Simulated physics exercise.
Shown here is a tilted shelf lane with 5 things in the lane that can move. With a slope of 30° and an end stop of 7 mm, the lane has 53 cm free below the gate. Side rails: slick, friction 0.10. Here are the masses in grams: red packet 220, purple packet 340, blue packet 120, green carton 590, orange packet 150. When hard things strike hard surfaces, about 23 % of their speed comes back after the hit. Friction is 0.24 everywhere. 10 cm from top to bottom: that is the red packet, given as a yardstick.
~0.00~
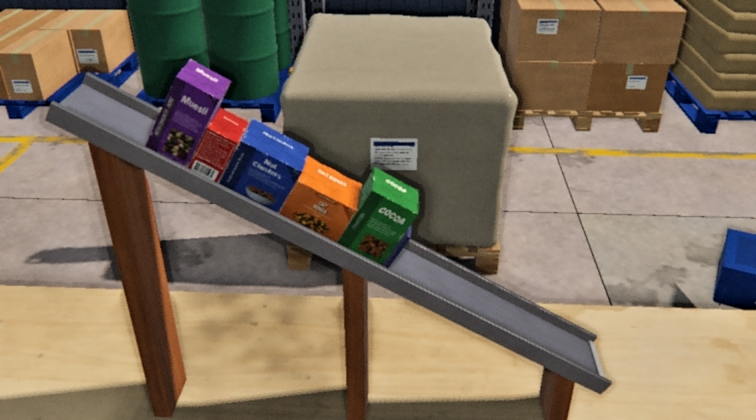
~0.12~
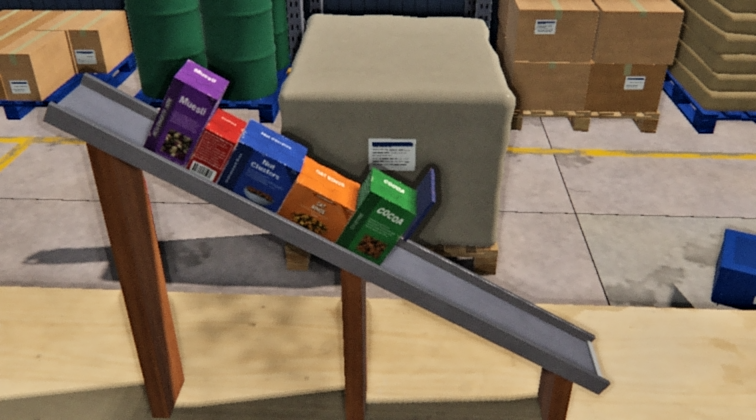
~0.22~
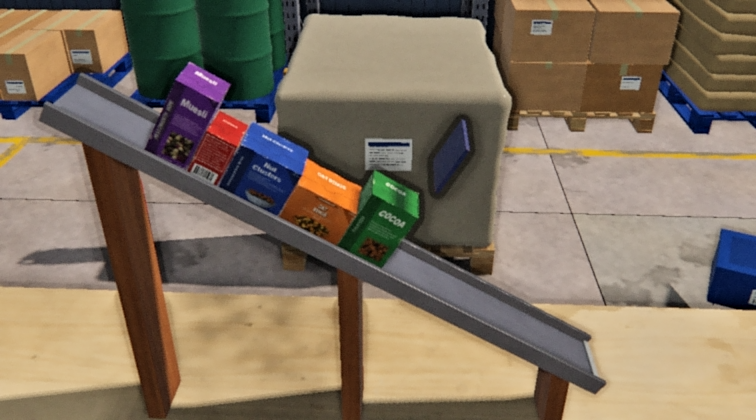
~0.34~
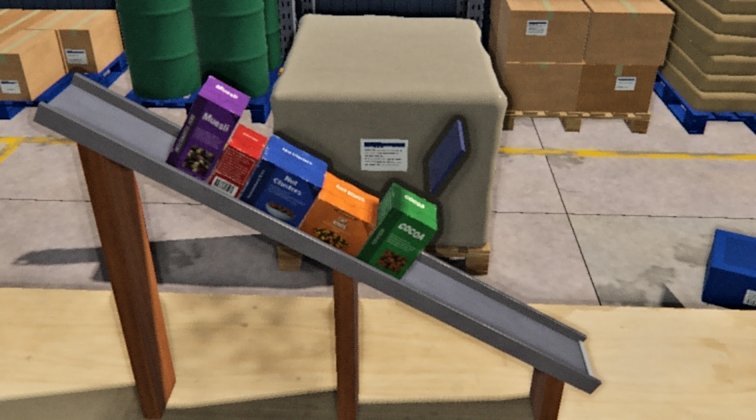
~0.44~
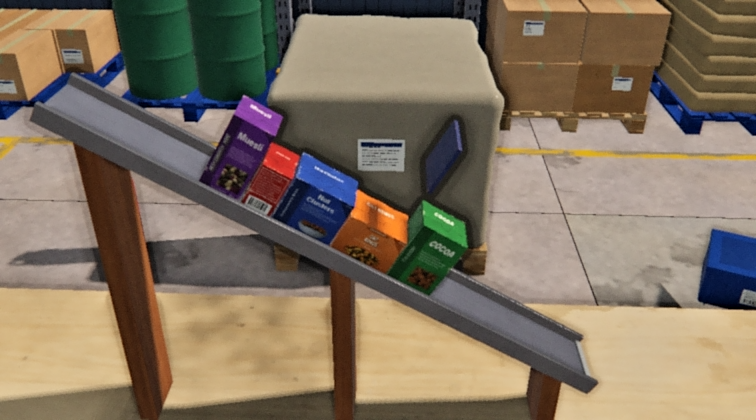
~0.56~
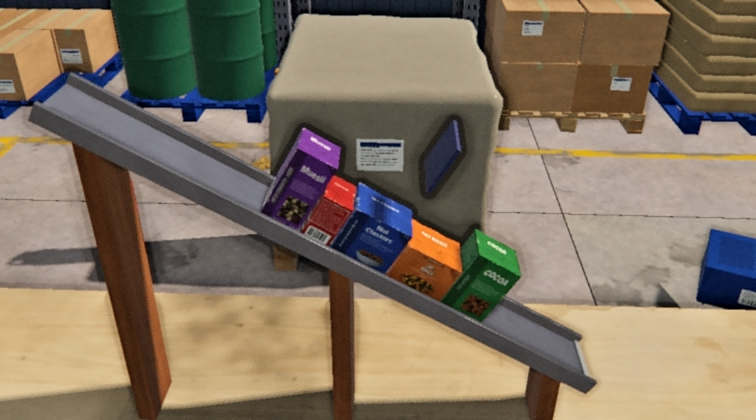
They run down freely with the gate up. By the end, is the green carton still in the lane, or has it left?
The green carton has left.
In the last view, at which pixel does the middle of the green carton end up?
Near (697, 403).
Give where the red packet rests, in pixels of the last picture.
Near (473, 290).
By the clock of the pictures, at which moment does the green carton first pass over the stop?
At about 0.9 s.
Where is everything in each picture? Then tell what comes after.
Gate shut; green carton (377, 218); red packet (218, 146), in the first picture.
Blue packet (262, 168); orange packet (318, 201), in the second picture.
Leader 52 cm from the stop; red packet (217, 149); purple packet (187, 118), in the third picture.
Leader 47 cm from the stop; green carton (396, 233); blue packet (283, 183), in the fourth picture.
Leader 39 cm from the stop; green carton (425, 250); red packet (270, 180), in the fifth picture.
Leader 27 cm from the stop; green carton (477, 277); blue packet (371, 230), in the sixth picture.
After 0.76 s, green carton 10° off its base near (589, 331).
After 0.96 s, green carton now over the stop; purple packet 67° off its base; red packet 38° off its base.
In the end (1.8 s), over the stop, green carton; toppled in the lane, red packet and purple packet; the other 2 in the lane. In the last view, green carton near (697, 403).
